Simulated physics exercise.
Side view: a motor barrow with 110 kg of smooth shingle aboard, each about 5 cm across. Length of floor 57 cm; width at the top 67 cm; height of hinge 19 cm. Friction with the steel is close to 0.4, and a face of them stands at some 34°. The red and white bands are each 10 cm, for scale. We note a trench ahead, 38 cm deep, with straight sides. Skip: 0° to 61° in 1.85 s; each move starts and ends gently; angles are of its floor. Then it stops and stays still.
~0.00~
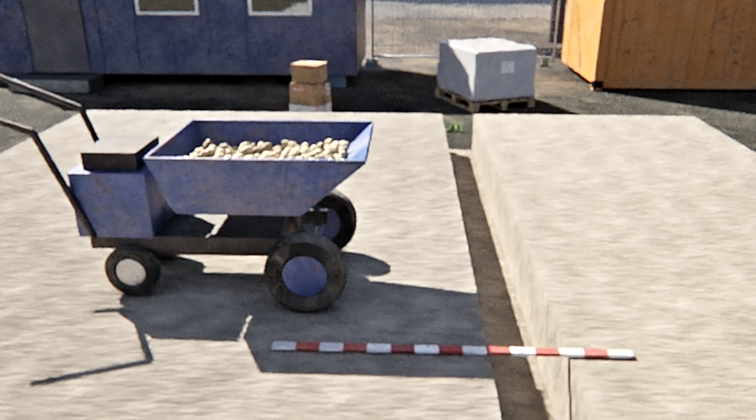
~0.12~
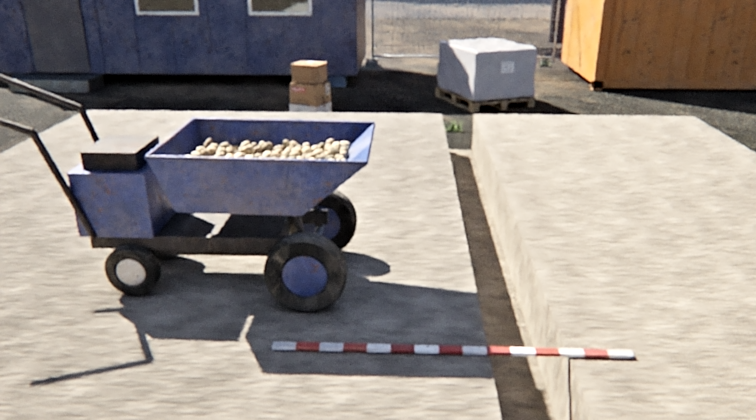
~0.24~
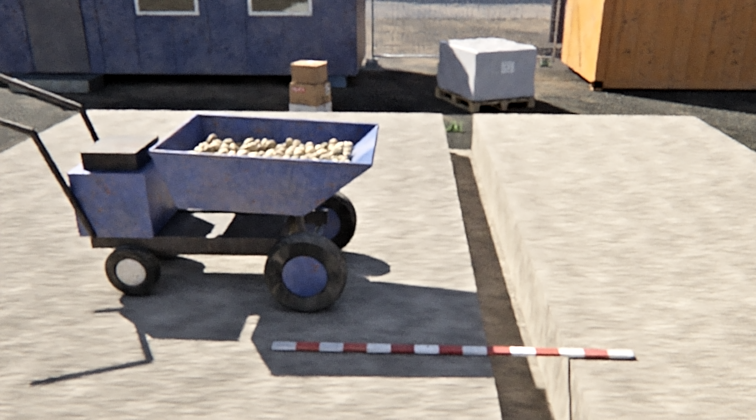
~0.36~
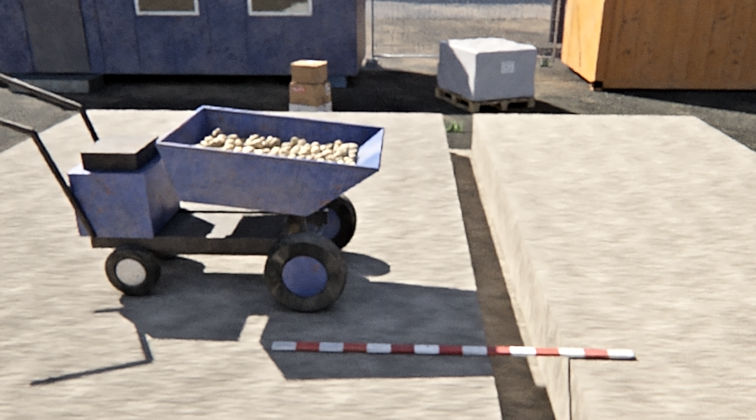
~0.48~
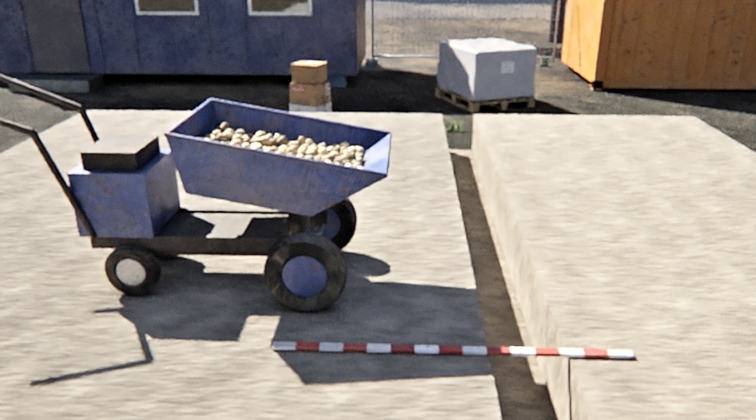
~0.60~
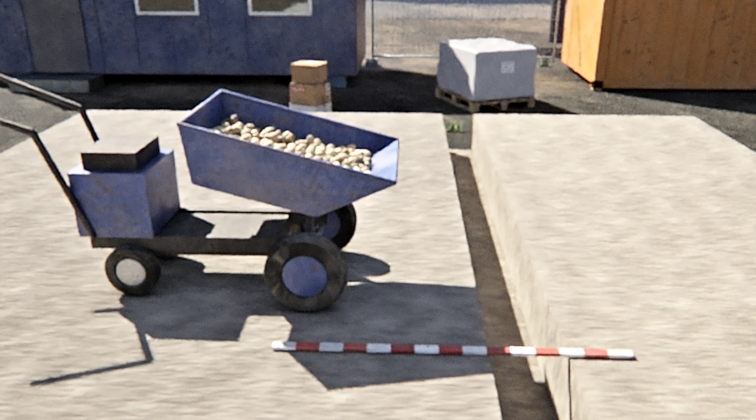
On a sunlit concrete yard beside a narrow trench, a blue motor barrow carrying pale stones stands behind a red and white striped pole, its skip level at first. The skip's left end rises, slightly and then more steeply, slanting the floor down to the right, while the wheels stay still.
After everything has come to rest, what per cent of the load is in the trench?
I would say 85 percent.
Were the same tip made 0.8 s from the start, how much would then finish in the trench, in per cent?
Roughly 90 per cent would.
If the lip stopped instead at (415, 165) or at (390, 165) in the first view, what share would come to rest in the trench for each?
95 %, then 100 %.
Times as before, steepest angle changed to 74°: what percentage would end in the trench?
Roughly 65 percent.
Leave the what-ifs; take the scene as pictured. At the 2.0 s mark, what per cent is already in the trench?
Around 40 per cent of it, at that instant.
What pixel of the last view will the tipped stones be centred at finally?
I'd point to around (501, 330).
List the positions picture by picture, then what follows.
The skip is at 0°, its lip at (365, 162); the top of the load is at (299, 150), in the first picture.
The skip is at 1°, its lip at (367, 163); the top of the load is at (286, 150); the stones move at 0.1 m/s on average, in the second picture.
The skip is at 3°, its lip at (372, 166); the top of the load is at (220, 146); the stones move at 0.2 m/s on average, in the third picture.
The skip is at 6°, its lip at (379, 170); the top of the load is at (216, 141); the stones move at 0.3 m/s on average, in the fourth picture.
Lip at (387, 176), floor tilted 10°, highest stones at (220, 135); the stones move at 0.3 m/s on average, in the fifth picture.
Lip at (396, 183), floor tilted 15°, highest stones at (229, 127); the stones move at 0.4 m/s on average, in the sixth picture.
After 1.4 s the floor is at 52°; 100 % in the skip; the foremost stones are at (440, 222).
After 2.0 s the floor is at 61°; 39 % in the skip, 20 % short of the trench, 41 % in the trench; the foremost stones are at (528, 332).
After 2.3 s the floor is at 61°; 12 % in the skip, 20 % short of the trench, 68 % in the trench; the foremost stones are at (535, 340).
After 4.2 s the floor is at 61°; 0 % in the skip, 15 % short of the trench, 85 % in the trench; the foremost stones are at (535, 340).
